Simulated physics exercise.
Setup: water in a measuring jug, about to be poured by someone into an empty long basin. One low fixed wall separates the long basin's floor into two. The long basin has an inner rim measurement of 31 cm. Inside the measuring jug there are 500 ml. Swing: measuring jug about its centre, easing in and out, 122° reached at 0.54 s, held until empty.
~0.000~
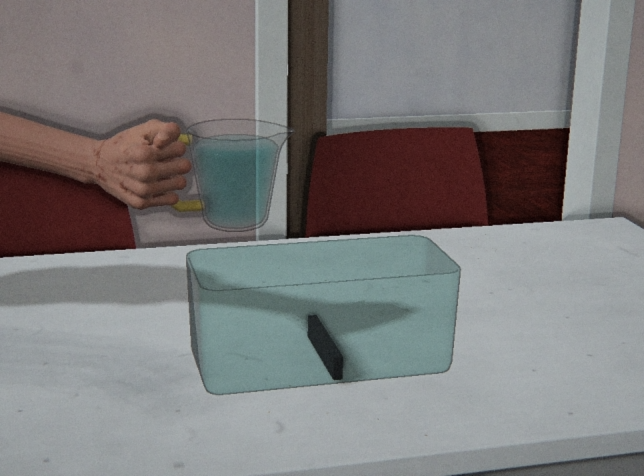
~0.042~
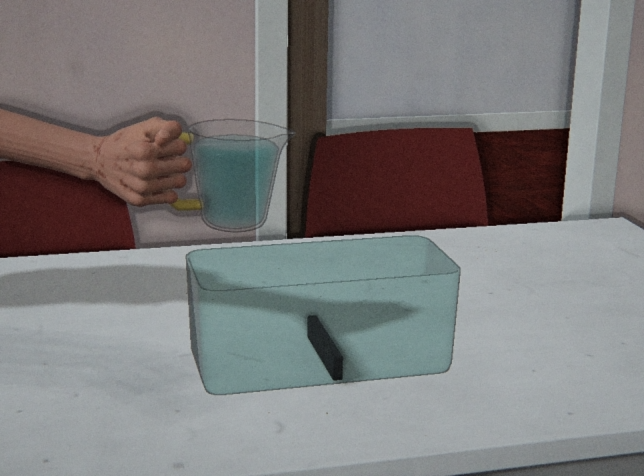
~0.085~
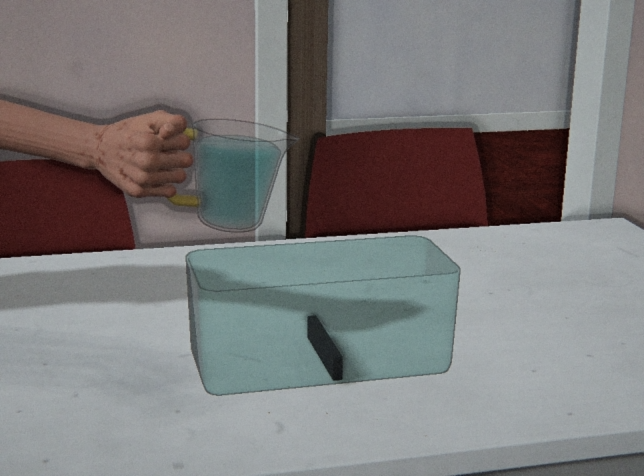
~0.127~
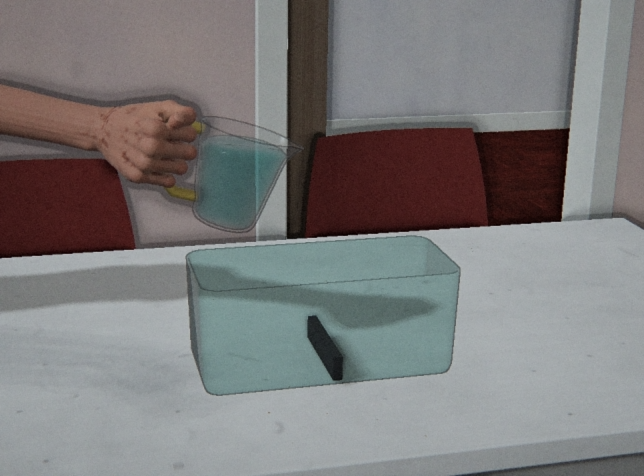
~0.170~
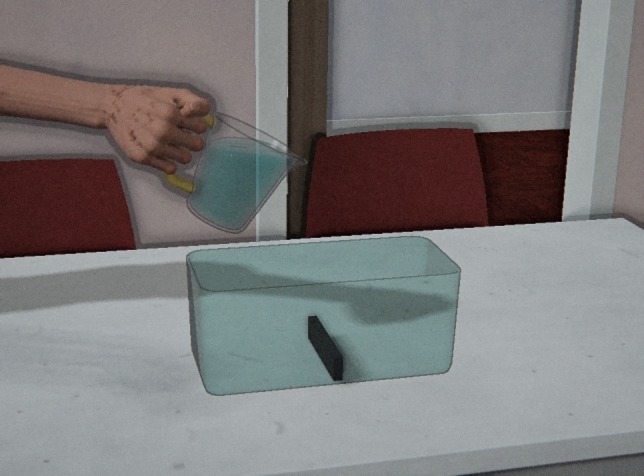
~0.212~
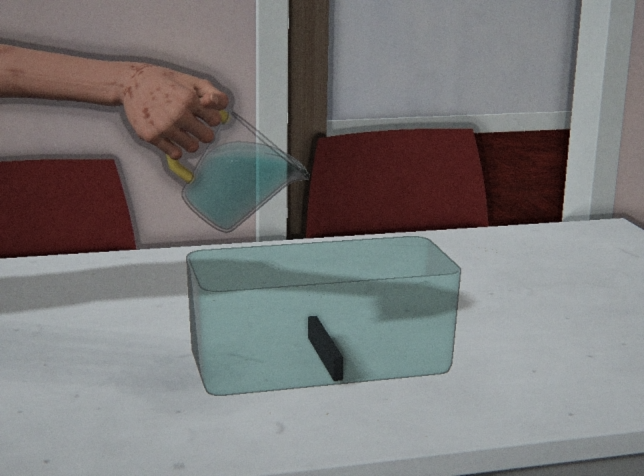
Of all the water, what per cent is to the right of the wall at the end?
I would say 42 percent.
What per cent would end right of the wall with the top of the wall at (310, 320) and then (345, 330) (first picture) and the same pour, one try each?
One try each: Around 55 percent and then around 25 percent.
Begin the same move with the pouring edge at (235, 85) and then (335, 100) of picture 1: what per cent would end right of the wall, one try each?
Roughly 15 per cent the first time and 80 per cent the second.
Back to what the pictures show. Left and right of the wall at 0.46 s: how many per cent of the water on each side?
Lab note: Left near 18 %, right near 34.
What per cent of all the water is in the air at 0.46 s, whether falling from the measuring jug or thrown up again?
18 per cent.
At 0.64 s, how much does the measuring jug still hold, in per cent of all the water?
I'd estimate some 1 per cent.
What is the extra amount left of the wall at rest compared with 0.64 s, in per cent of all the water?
It comes to about 1 per cent.
After 0.46 s the tilt is 116° and 29 per cent is still to pour, 18 is left of the wall and 35 right of it.
After 0.64 s the tilt is 122° and 1 per cent is still to pour, 55 is left of the wall and 41 right of it.
After 0.83 s the tilt is 122° and 0 per cent is still to pour, 56 is left of the wall and 41 right of it.
After 1.04 s the tilt is 122° and 0 per cent is still to pour, 56 is left of the wall and 41 right of it.
In the end 56 per cent lies left of the wall, 42 right of it and 2 outside.
